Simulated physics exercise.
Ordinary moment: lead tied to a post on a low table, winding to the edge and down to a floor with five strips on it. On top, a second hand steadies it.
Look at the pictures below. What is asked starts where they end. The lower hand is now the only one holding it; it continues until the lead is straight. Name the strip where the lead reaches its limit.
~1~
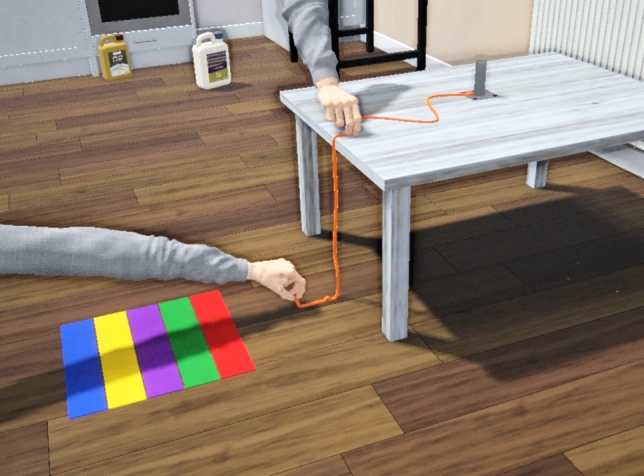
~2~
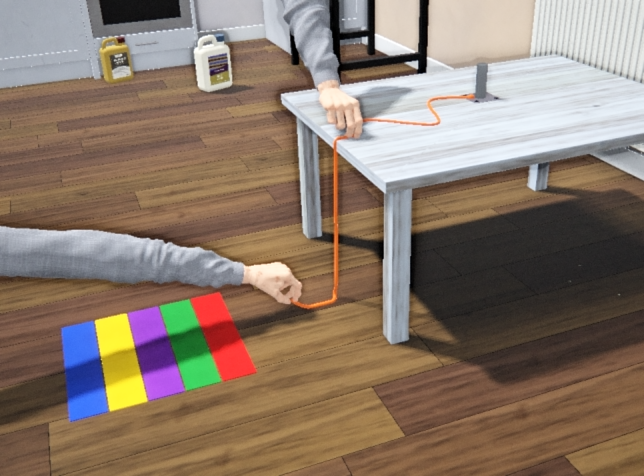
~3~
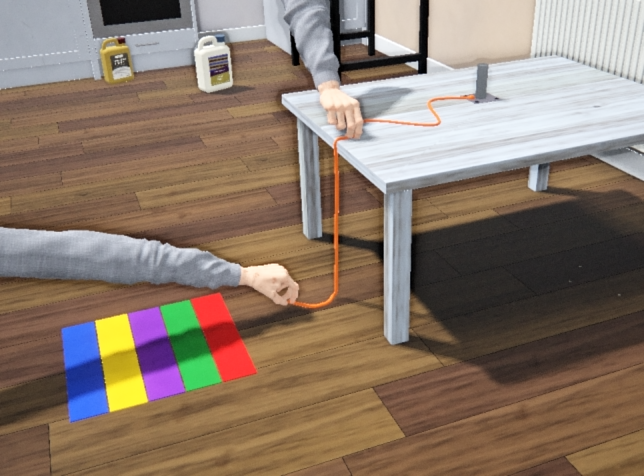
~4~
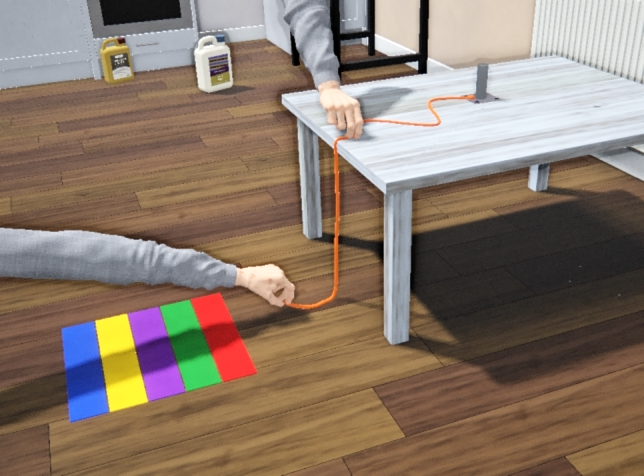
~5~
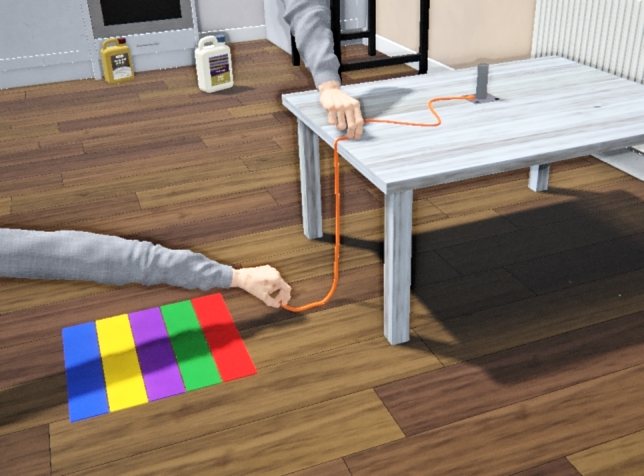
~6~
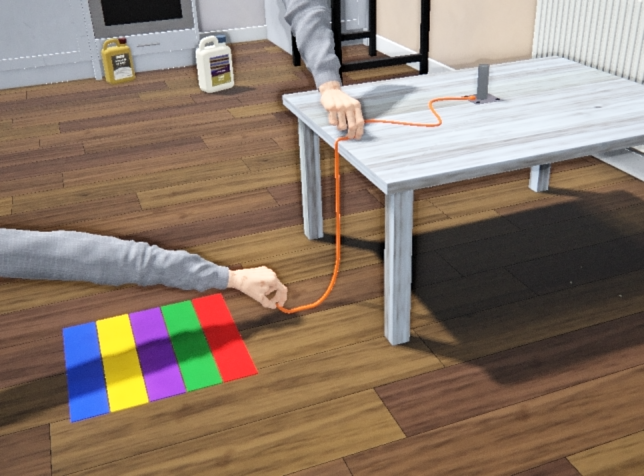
Blue.
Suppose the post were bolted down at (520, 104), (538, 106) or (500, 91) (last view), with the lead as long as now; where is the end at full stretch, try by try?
First (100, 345), then (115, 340), and last (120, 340).
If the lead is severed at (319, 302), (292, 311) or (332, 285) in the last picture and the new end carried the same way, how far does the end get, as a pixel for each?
(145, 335), (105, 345), (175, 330).
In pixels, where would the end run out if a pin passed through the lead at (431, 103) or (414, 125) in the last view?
Roughly (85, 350) and (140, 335).
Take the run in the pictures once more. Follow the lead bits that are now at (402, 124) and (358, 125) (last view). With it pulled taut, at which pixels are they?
Result - first point (350, 131), second point (307, 155).
A little later, end near (143, 336); over purple.
Next, end near (101, 346); over yellow.
When it is tight, end near (75, 352); over blue. Over blue.
